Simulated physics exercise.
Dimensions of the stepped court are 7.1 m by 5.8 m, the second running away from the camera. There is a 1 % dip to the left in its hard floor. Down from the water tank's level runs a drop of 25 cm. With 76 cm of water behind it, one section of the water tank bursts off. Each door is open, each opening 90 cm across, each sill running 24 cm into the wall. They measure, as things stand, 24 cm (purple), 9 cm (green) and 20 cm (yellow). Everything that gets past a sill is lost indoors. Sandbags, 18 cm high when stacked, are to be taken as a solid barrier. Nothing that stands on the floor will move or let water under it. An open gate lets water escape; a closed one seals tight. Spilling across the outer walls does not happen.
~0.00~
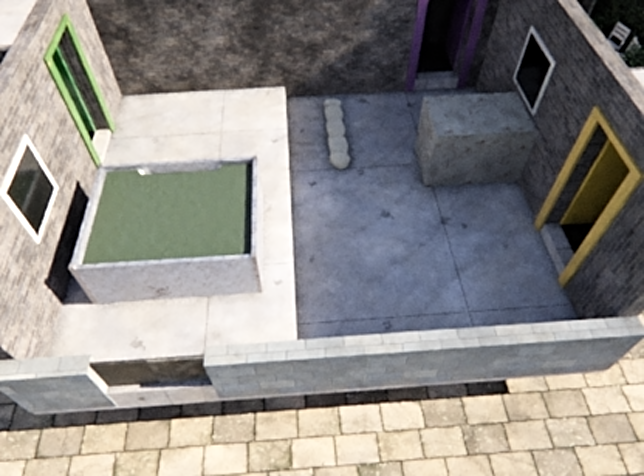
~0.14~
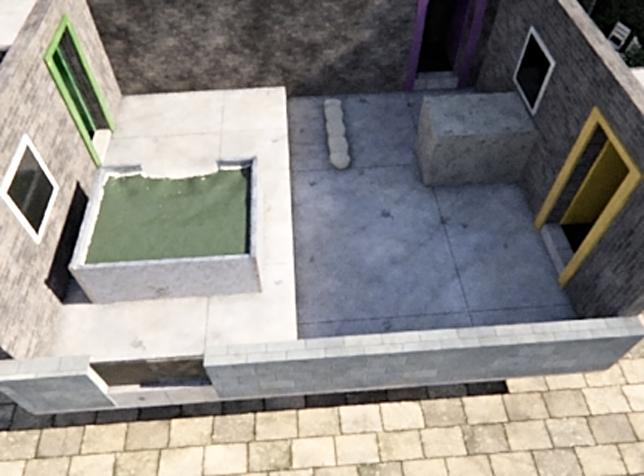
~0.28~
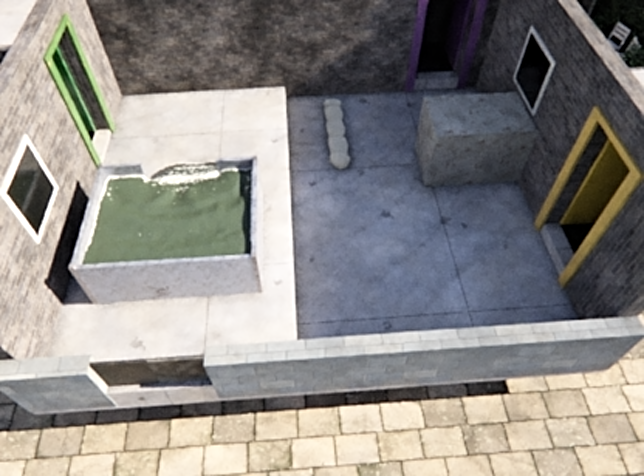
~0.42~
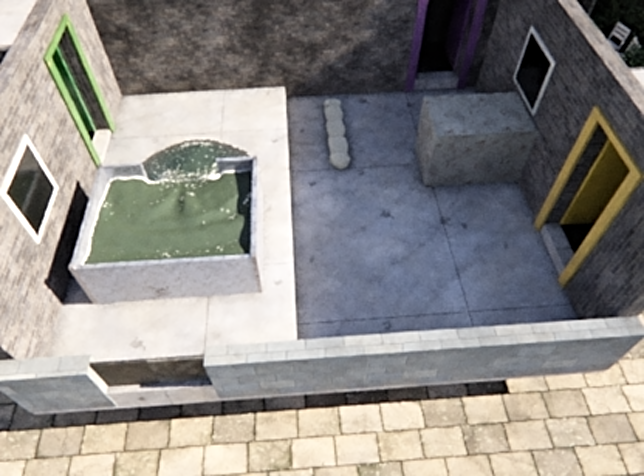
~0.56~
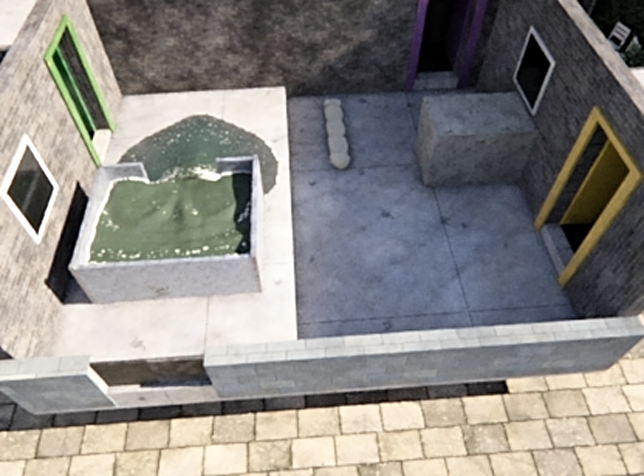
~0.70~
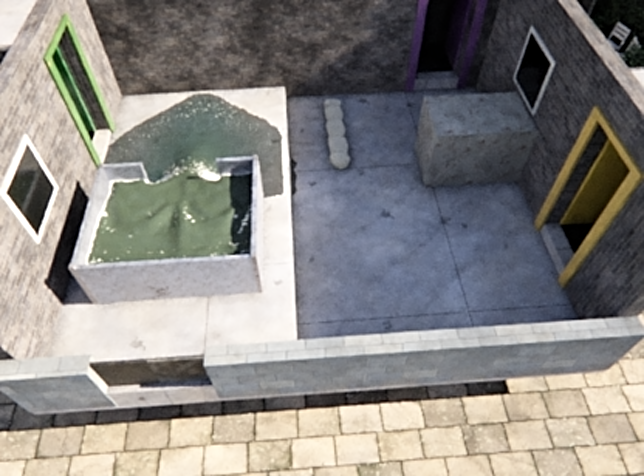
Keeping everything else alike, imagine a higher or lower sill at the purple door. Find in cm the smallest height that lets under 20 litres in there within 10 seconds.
The smallest such height is close to 10 cm.
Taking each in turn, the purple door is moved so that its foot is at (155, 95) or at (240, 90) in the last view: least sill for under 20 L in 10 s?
Roughly 31 cm, then roughly 26 cm.
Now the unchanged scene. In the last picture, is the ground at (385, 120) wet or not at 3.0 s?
Looks like it's soaked.
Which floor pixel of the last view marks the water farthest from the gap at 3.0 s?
(473, 88).
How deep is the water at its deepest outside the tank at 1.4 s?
54 cm.
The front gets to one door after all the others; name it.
Answer: The yellow door.
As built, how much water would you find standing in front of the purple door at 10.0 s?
A ruler would read roughly 10.0 cm.
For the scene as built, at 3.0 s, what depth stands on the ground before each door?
In cm: Purple 4, green 21, yellow 0.
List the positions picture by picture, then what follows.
The first picture shows still water, 76 cm deep, in the water tank at (173, 211); the purple door at (444, 44) is dry.
In the second picture, the front is at a hidden place, 0.3 m from the gap on the far side; 0.3 m2 of floor is wet, 76 cm left at the back.
In the third picture, water pours out on the far side and has run 0.8 m, to a hidden place; about 13 cm deep outside, 76 cm at the back.
In the fourth picture, the front is at (183, 144), 1.4 m from the gap on the far side; 2.2 m2 of floor is wet, 72 cm left at the back.
In the fifth picture, the front is at (193, 118), 2.1 m from the gap on the far side; 4.2 m2 of floor is wet, 64 cm left at the back.
In the sixth picture, water pours out on the far side and has run 2.8 m, to (196, 96); about 5 cm deep outside, 65 cm at the back; the purple door at (444, 44), 5.5 m from the gap, is still 3.5 m from the nearest water.
After 1.4 s water covers 25 % of the floor, deepest (54 cm) near (131, 96); it has not reached the purple door.
After 3.0 s water covers 40 % of the floor, deepest (28 cm) near (161, 137); 4 cm at the purple door, 0 litres in over its 24 cm sill.
After 10.0 s water covers 90 % of the floor, deepest (14 cm) near (308, 120); 10 cm at the purple door, 0 litres in over its 24 cm sill.
At the purple door as built, the water arrived by 2.3 s and peaked near 14 cm at 5.8 s.
Run again over the same 10 s with other heights there, 35 litres in over 8.5 cm, 11 litres over 11 cm. The limit of 20 litres is kept from about 10 cm up.
